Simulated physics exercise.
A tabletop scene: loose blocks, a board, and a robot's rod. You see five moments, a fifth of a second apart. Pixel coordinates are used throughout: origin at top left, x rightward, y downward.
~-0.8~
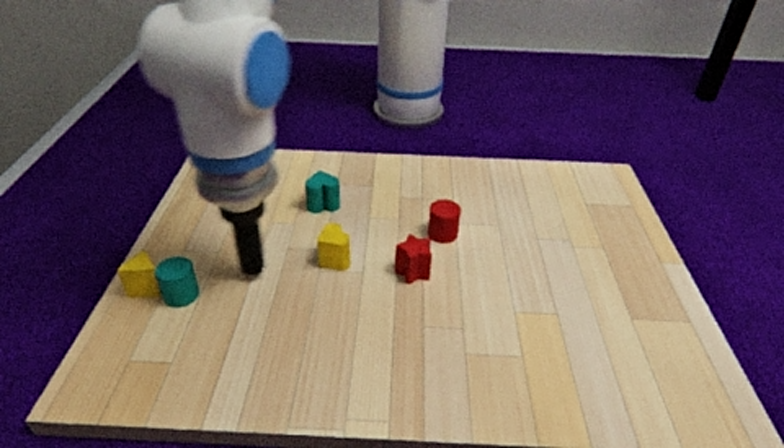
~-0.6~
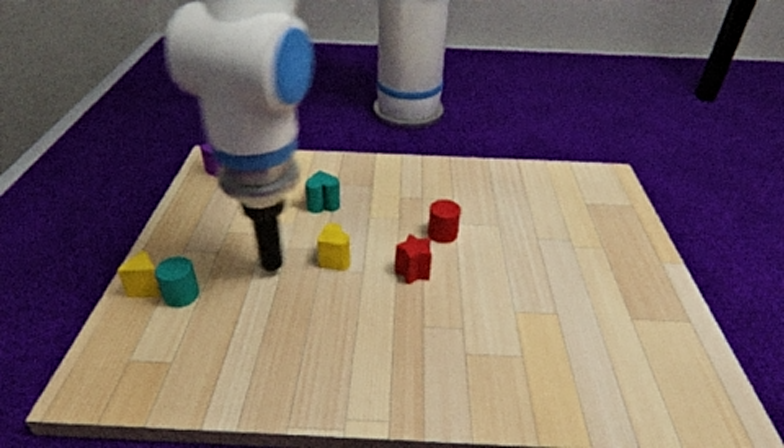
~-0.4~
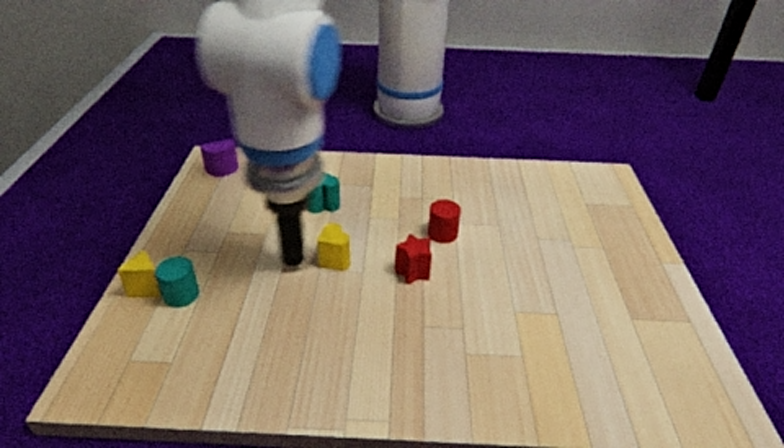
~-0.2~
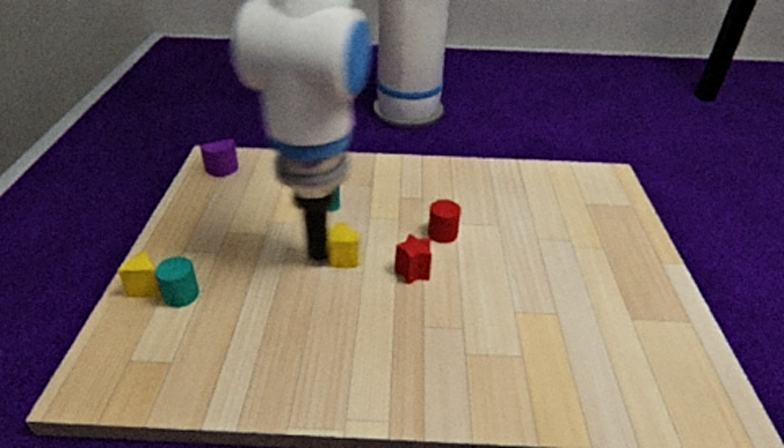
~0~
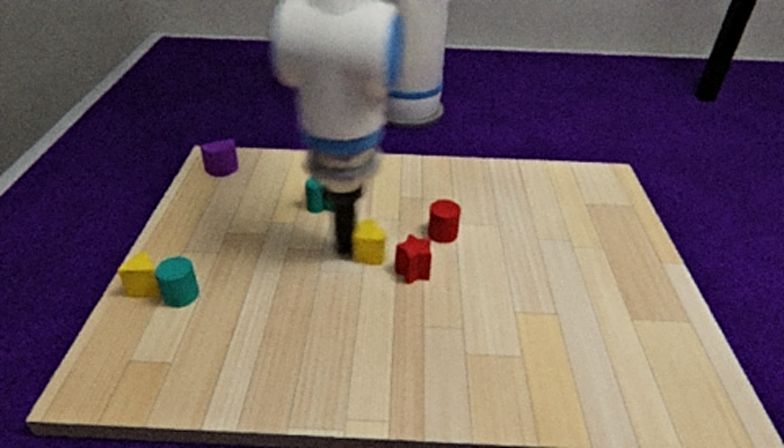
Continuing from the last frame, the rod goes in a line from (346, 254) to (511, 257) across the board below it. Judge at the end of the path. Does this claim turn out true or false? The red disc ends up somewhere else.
False - the claim does not hold.
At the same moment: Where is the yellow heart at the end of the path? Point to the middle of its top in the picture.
The middle of its top is at (540, 229).
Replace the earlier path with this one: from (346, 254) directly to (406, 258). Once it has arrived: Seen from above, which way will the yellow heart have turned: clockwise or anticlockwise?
Its rotation is counterclockwise.
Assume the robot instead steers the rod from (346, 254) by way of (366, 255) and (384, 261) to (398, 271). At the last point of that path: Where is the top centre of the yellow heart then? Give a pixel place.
Its top middle is near (417, 231).
The first path, step by step. One third of the way, rod (401, 249); yellow heart (428, 229), turned 15° anticlockwise; red star-shaped block (426, 248), turned 55° clockwise.
Two thirds of the way, rod (457, 249); yellow heart (484, 229), turned 20° anticlockwise; red star-shaped block (426, 248), turned 55° clockwise.
At the end, rod (512, 250); yellow heart (540, 229), turned 25° anticlockwise; red star-shaped block (426, 248), turned 55° clockwise; red disc unmoved.
